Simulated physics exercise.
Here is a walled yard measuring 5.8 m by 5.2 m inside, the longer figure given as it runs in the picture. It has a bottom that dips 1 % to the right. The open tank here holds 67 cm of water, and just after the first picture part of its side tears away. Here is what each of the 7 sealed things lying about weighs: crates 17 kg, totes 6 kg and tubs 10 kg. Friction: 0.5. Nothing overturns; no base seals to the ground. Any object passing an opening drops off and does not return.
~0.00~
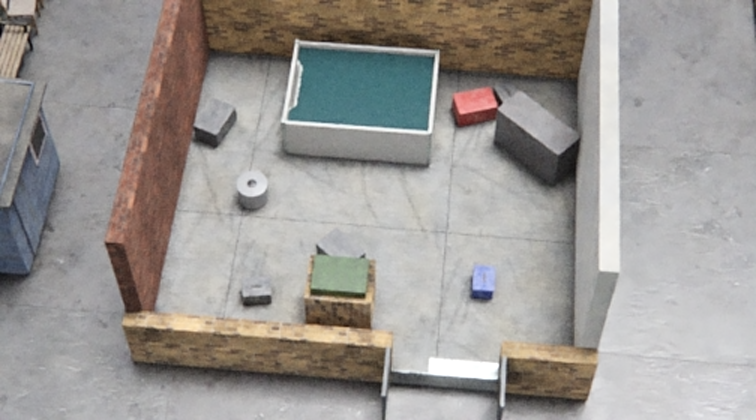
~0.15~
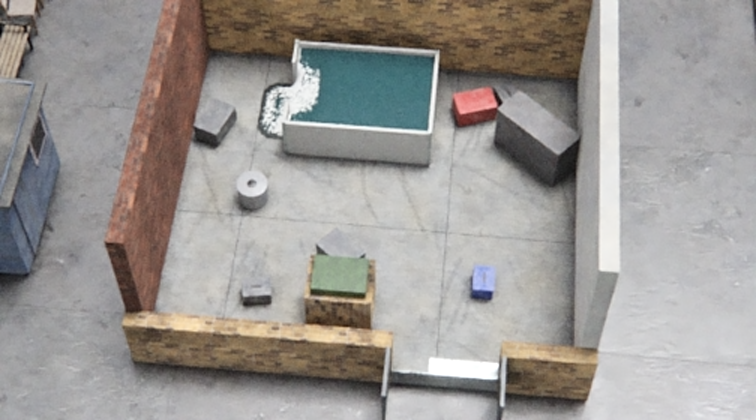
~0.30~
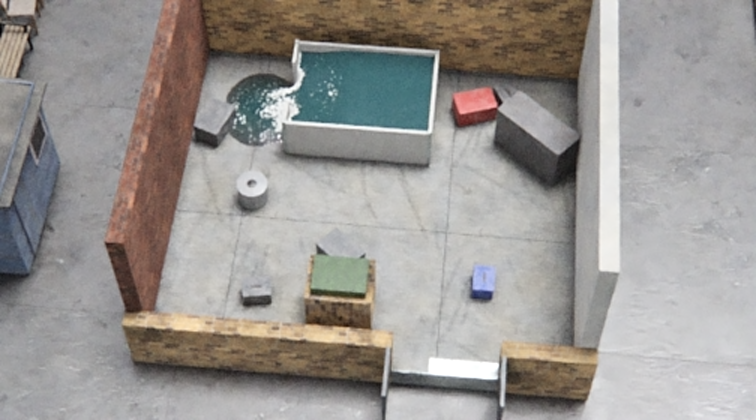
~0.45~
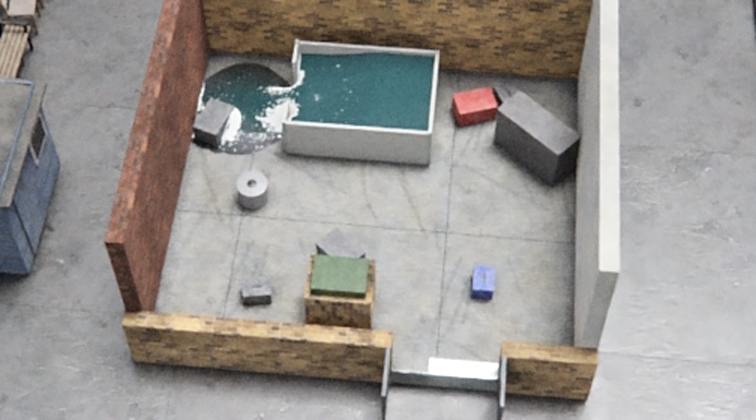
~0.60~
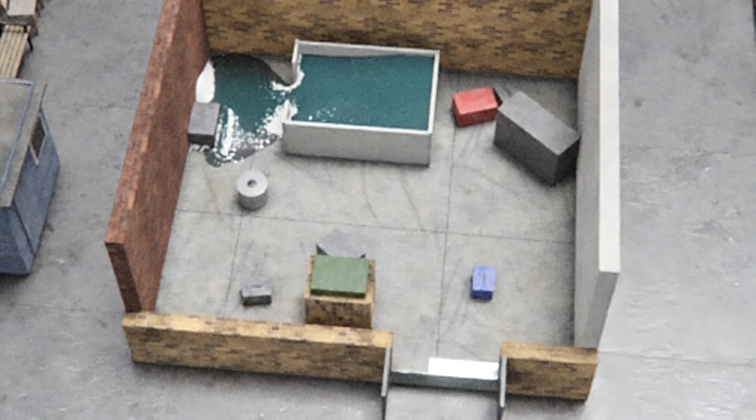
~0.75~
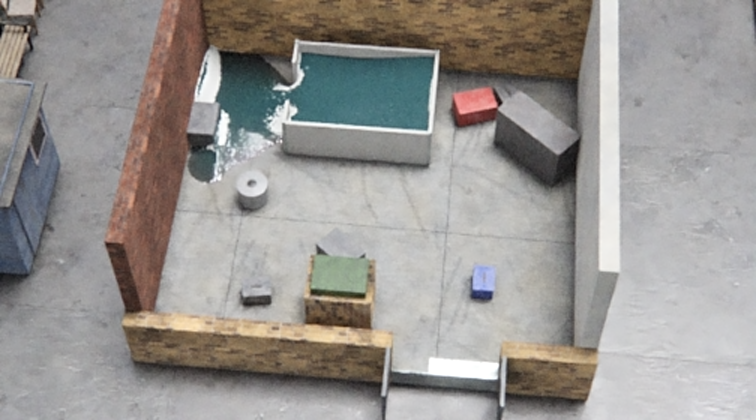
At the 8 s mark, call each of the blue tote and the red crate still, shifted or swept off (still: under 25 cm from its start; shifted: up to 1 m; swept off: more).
Blue tote - still, red crate - still.
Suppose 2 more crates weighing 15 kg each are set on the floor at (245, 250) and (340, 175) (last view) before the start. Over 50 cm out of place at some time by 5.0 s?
Taking them in order, they come out greater and smaller.
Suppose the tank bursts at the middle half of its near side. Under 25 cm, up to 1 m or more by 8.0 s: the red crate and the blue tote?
If so, the red crate remains in place, the blue tote is washed away.
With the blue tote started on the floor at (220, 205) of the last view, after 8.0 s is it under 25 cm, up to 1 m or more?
Well, it is shoved a long way.
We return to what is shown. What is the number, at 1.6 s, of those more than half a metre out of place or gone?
That would be 1.
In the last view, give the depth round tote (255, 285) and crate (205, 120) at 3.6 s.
14 and 17 cm.
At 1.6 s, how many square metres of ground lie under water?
8.0 m2.
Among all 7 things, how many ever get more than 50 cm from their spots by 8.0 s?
I count 5.
After 1.6 s the blue tote is near (484, 278), 0.0 m from its start, aground; the red crate is near (475, 100), 0.0 m from its start, aground; 0 of 7 are out; 1 afloat.
After 3.6 s the blue tote is near (484, 278), 0.0 m from its start, aground; the red crate is near (475, 100), 0.0 m from its start, aground; 0 of 7 are out; 2 afloat.
After 5.6 s the blue tote is near (484, 278), 0.0 m from its start, aground; the red crate is near (475, 100), 0.0 m from its start, aground; 0 of 7 are out; 3 afloat.
After 8.0 s the blue tote is near (484, 278), 0.0 m from its start, aground; the red crate is near (475, 100), 0.0 m from its start, aground; 0 of 7 are out; 3 afloat.
